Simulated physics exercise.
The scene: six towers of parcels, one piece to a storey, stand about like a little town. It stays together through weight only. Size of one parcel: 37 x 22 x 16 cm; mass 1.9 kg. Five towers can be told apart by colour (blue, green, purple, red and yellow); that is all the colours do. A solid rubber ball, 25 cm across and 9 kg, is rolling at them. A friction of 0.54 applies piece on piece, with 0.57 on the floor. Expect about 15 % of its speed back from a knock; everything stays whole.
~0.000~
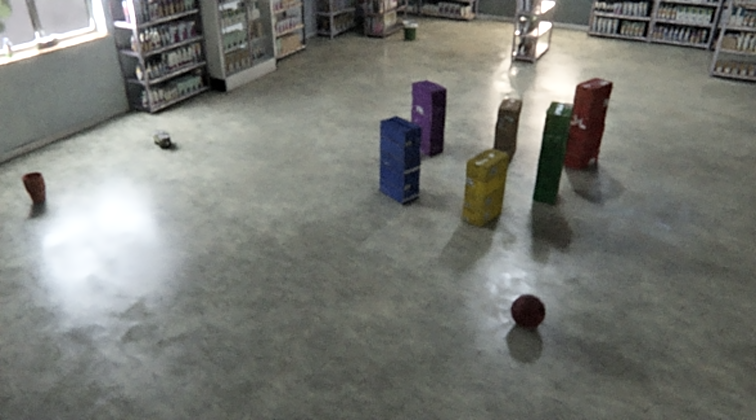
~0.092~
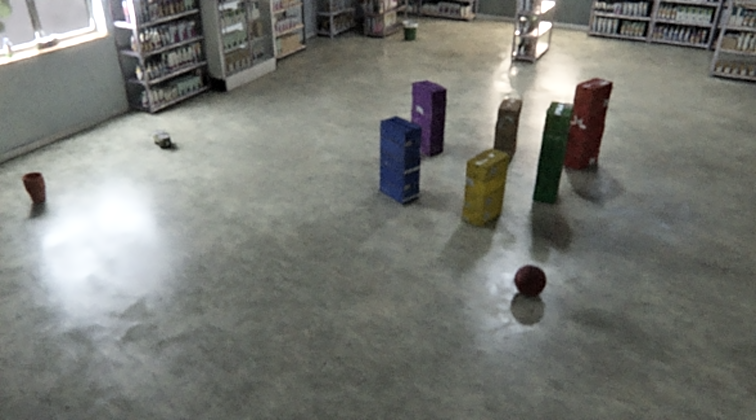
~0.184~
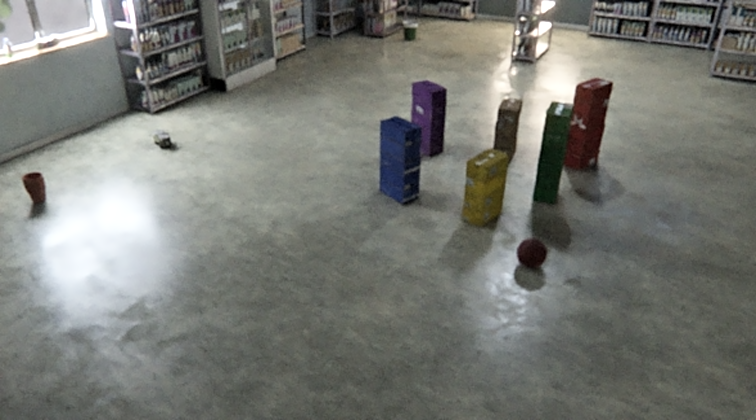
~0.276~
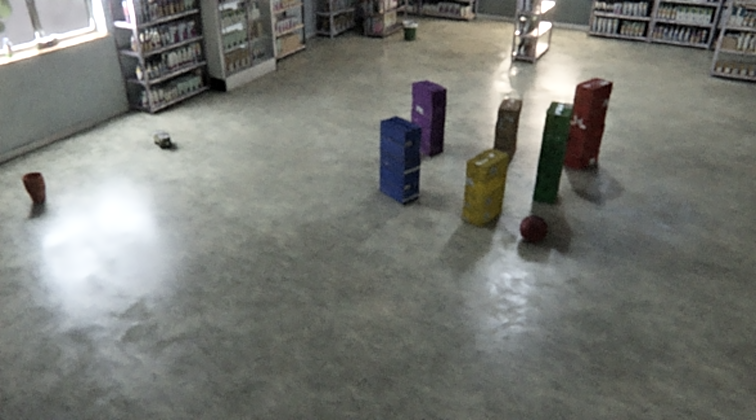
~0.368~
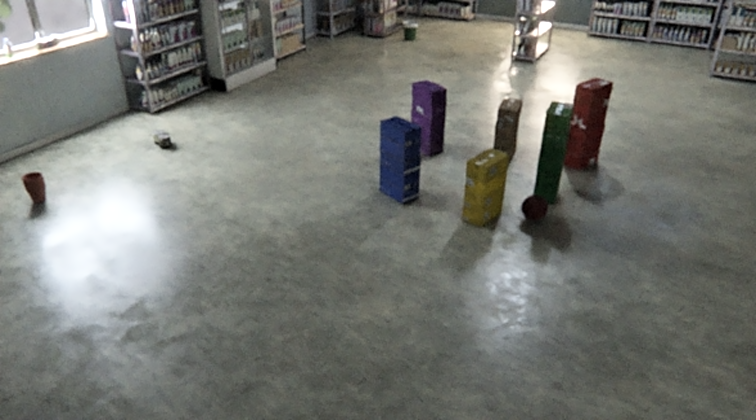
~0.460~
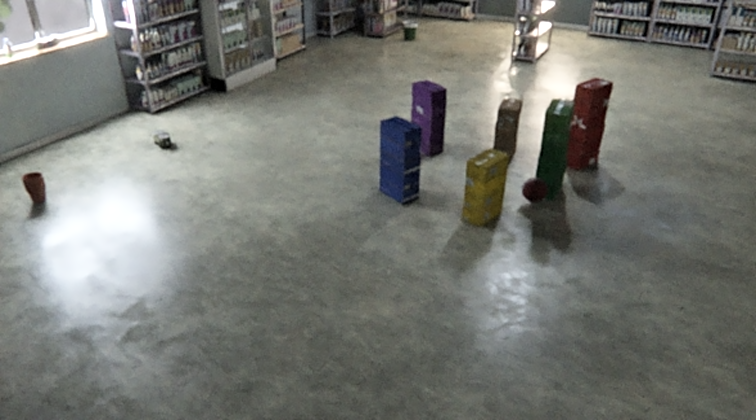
A dark red ball rolls away from the viewer across the grey floor of a large room lined with stocked shelves, seen from above by a still camera. Six upright box stacks stand right of centre, blue, purple, yellow, brown, green and red, with a small reddish pot far left. The ball passes right of the yellow stack and knocks the green one, which tilts slightly.
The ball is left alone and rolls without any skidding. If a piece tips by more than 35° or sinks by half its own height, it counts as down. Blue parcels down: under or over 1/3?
Under.
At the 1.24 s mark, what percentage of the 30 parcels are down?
15 per cent by then.
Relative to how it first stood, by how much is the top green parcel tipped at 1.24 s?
Angle at that time, about 150 degrees.
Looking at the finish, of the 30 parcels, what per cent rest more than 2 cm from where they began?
35 in a hundred end up shifted.
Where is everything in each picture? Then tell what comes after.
In the first picture (places mark the middle of the side facing us), ball (528, 312) 1.83 m from contact, 4.3 m/s; top blue parcel (392, 134); top green parcel (556, 122); nothing disturbed.
The second picture shows ball (530, 280) 1.44 m from contact, 4.3 m/s; top blue parcel (392, 134).
The third picture shows ball (532, 253) 1.05 m from contact, 4.3 m/s; top blue parcel (392, 134).
The fourth picture shows ball (533, 229) 66 cm from contact, 4.3 m/s; top blue parcel (392, 134).
The fifth picture shows ball (535, 208) 26 cm from contact, 4.3 m/s; top blue parcel (392, 134).
The sixth picture shows ball (535, 190) after contact, 2.1 m/s; top blue parcel (392, 134); top green parcel (555, 122) leaning 4°; steepest lean 4°, the parcel at (553, 137); 6 disturbed, none down.
After 0.56 s, ball still moving; none of the 5 blue parcels down (0 of 30 in all colours); top blue parcel unmoved; top green parcel leaning 15°.
After 0.70 s, ball still moving; none of the 5 blue parcels down (4 of 30 in all colours); top blue parcel unmoved; top green parcel leaning 42°, 13 cm lower.
After 0.96 s, ball still moving; none of the 5 blue parcels down (4 of 30 in all colours); top blue parcel unmoved; top green parcel on its side.
After 1.24 s, ball still moving; none of the 5 blue parcels down (4 of 30 in all colours); top blue parcel unmoved; top green parcel upside down.
At rest (2.1 s), ball rolling away; none of the 5 blue parcels down (4 of 30 in all colours); top blue parcel unmoved; top green parcel upside down. That is 0 per cent. As the last picture would show them, middles, top blue parcel near (401, 131), top green parcel near (524, 227).
